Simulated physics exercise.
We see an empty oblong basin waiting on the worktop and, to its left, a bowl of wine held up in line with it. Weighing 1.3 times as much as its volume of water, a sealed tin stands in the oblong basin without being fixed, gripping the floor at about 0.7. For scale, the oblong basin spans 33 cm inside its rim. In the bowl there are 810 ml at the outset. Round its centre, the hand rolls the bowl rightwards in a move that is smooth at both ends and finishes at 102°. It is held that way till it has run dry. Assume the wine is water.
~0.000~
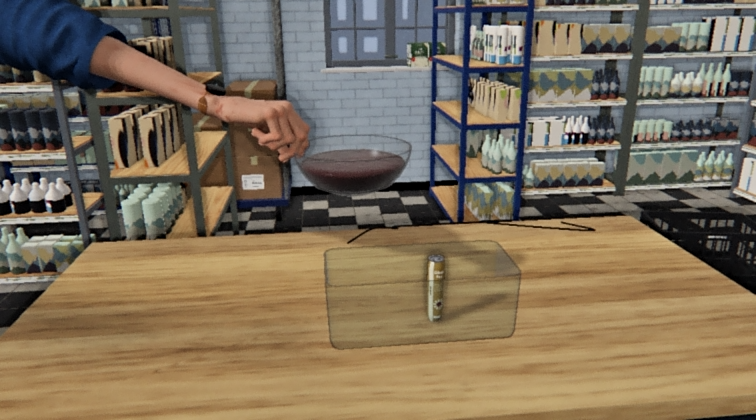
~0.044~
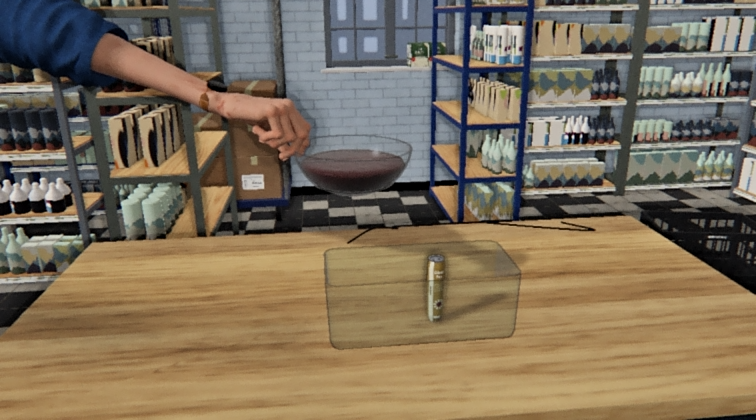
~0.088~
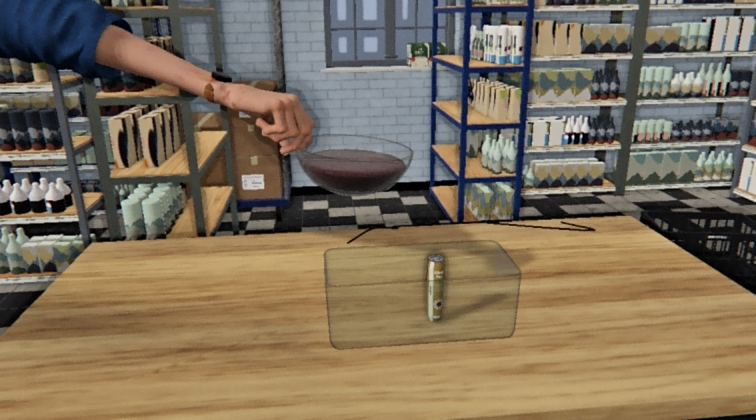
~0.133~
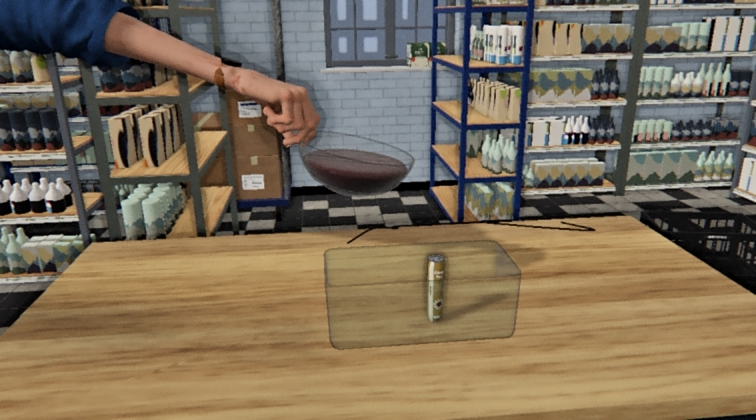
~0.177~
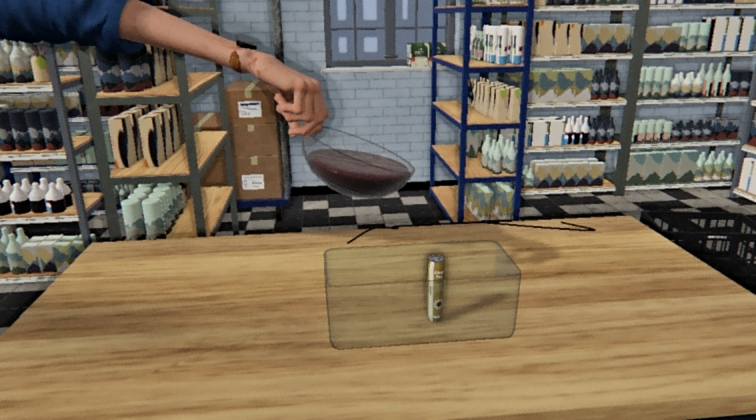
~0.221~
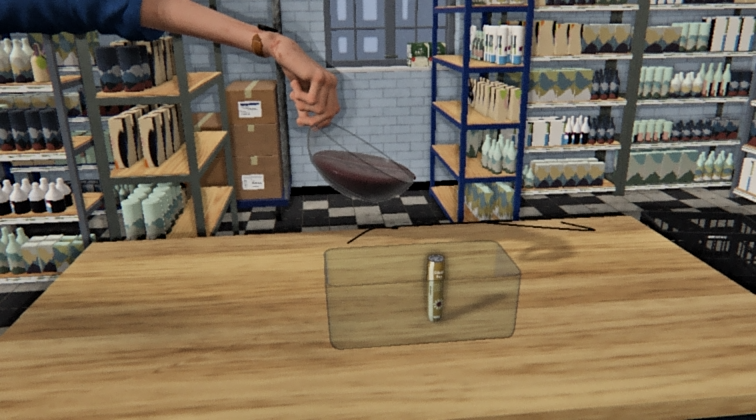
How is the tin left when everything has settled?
The tin is still standing.
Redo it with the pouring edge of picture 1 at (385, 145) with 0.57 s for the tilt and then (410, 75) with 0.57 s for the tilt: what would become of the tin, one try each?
Trial 1 - tin tips; trial 2 - tin stays standing.
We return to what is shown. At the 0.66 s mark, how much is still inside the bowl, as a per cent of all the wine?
Around 0 in a hundred is still there.
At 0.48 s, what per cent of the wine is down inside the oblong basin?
Around 42%.
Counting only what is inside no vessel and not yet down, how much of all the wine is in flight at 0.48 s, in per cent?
Share: Roughly 54 per cent.
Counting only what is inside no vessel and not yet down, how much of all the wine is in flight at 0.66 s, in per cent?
About 4 percent.
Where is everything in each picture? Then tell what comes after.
In the first frame, tilt 0°; pouring edge (410, 146); surface from (299, 162) to (405, 158); the oblong basin's rim runs from (325, 268) to (509, 257); the tin's top is at (436, 261).
In the second frame, tilt 2°; pouring edge (411, 147); surface from (300, 162) to (404, 159).
In the third frame, tilt 6°; pouring edge (412, 152); surface from (300, 159) to (405, 161).
In the fourth frame, tilt 13°; pouring edge (413, 159); surface from (303, 156) to (407, 165).
In the fifth frame, tilt 22°; pouring edge (413, 169); surface from (307, 154) to (409, 167).
In the sixth frame, tilt 33°; pouring edge (411, 180); surface from (312, 155) to (403, 169); 2 per cent is over the edge.
Then, 0.48 s in, the tilt is 95° and 4 per cent is still to pour; the tin stands where it began.
Then, 0.66 s in, the tilt is 102° and 0 per cent is still to pour; the tin stands where it began.
Then, 0.86 s in, the tilt is 102° and 0 per cent is still to pour; the tin stands where it began.
Then, 1.07 s in, the tilt is 102° and 0 per cent is still to pour; the tin stands where it began.
Finally, the tin stands where it began.
